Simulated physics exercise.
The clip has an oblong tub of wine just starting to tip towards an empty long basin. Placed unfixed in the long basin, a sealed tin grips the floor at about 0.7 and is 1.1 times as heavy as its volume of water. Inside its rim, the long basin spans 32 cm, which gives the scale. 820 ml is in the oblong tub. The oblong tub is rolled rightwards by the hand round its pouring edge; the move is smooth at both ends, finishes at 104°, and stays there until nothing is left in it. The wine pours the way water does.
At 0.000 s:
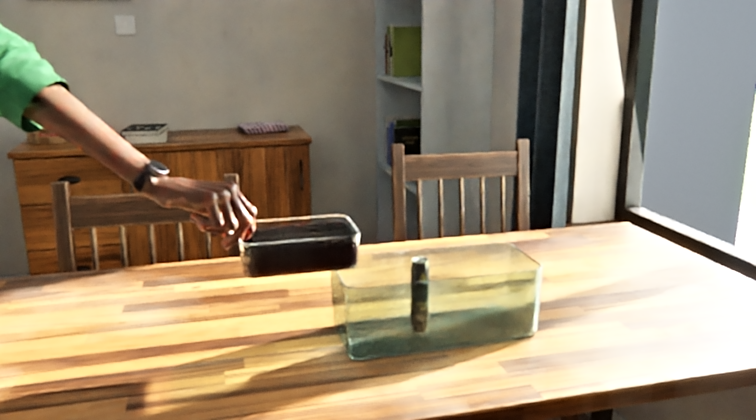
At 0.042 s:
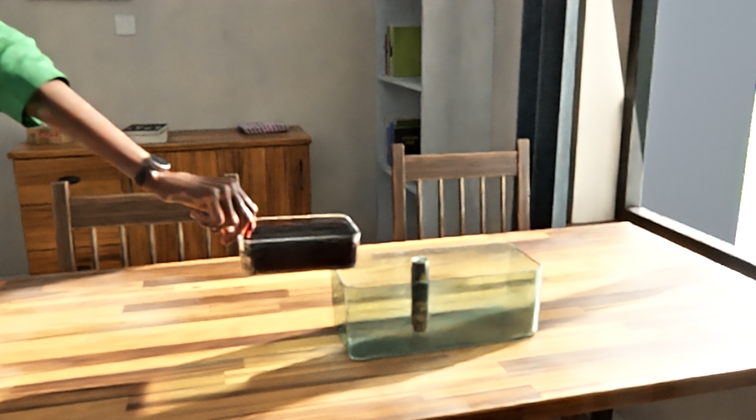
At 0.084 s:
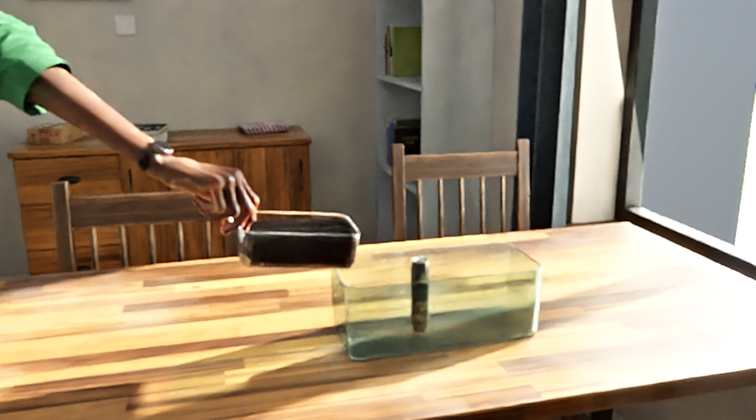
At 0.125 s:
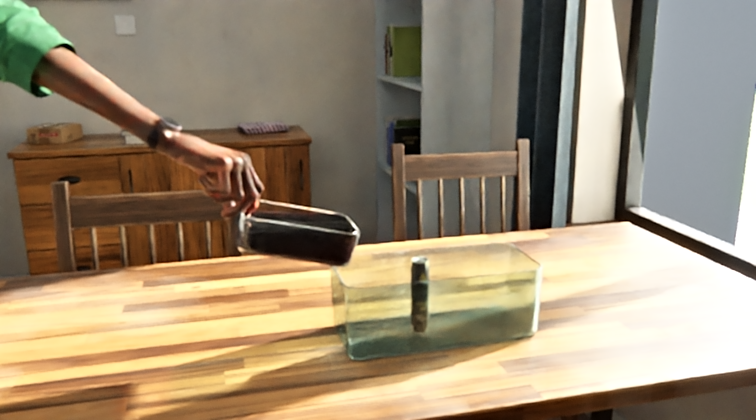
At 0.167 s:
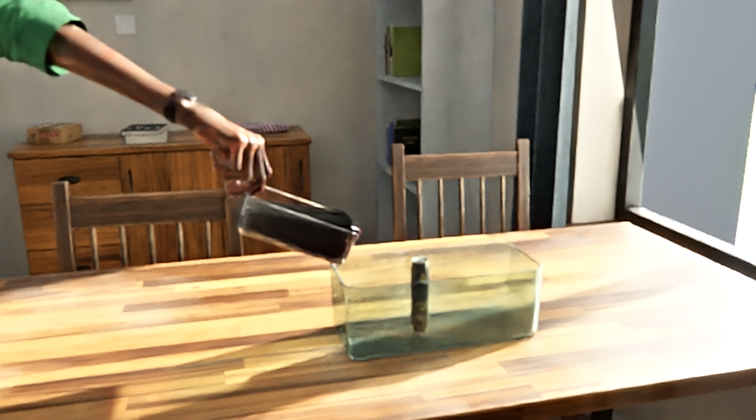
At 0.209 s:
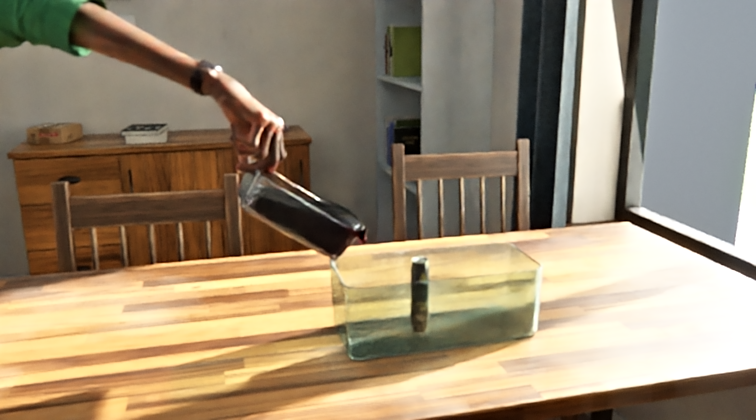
A hand reaching in from the left holds an oblong tub of dark wine level beside a long clear basin on a wooden table. It tilts the tub rightwards, slowly at first and then more steeply, until the tub slants down at the basin's left rim with dark liquid at its lower edge.
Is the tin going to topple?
Yes.
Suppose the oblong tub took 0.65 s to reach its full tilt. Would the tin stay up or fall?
In that case the tin overturns.
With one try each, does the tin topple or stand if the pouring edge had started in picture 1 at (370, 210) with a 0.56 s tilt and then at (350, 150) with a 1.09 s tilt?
The tin stays vertical the first time and stays vertical the second time.
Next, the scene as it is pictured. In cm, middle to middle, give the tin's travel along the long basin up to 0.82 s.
Estimate: Around 7 cm.
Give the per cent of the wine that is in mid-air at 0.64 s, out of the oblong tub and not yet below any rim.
Some 7 per cent.
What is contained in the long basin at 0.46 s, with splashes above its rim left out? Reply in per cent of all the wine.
Estimate - around 26 in a hundred parts.
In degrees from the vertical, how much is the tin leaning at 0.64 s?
Lean: Around 60° from upright.
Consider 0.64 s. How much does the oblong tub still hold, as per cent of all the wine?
Around 2 in a hundred.
Then, 0.46 s in, the tilt is 99° and 17 per cent is still to pour; the tin stands where it began.
Then, 0.64 s in, the tilt is 104° and 2 per cent is still to pour; the tin leans 60°.
Then, 0.82 s in, the tilt is 104° and 0 per cent is still to pour; the tin lies on its side.
Then, 1.03 s in, the tilt is 104° and 0 per cent is still to pour; the tin lies on its side.
Finally, the tin lies on its side.
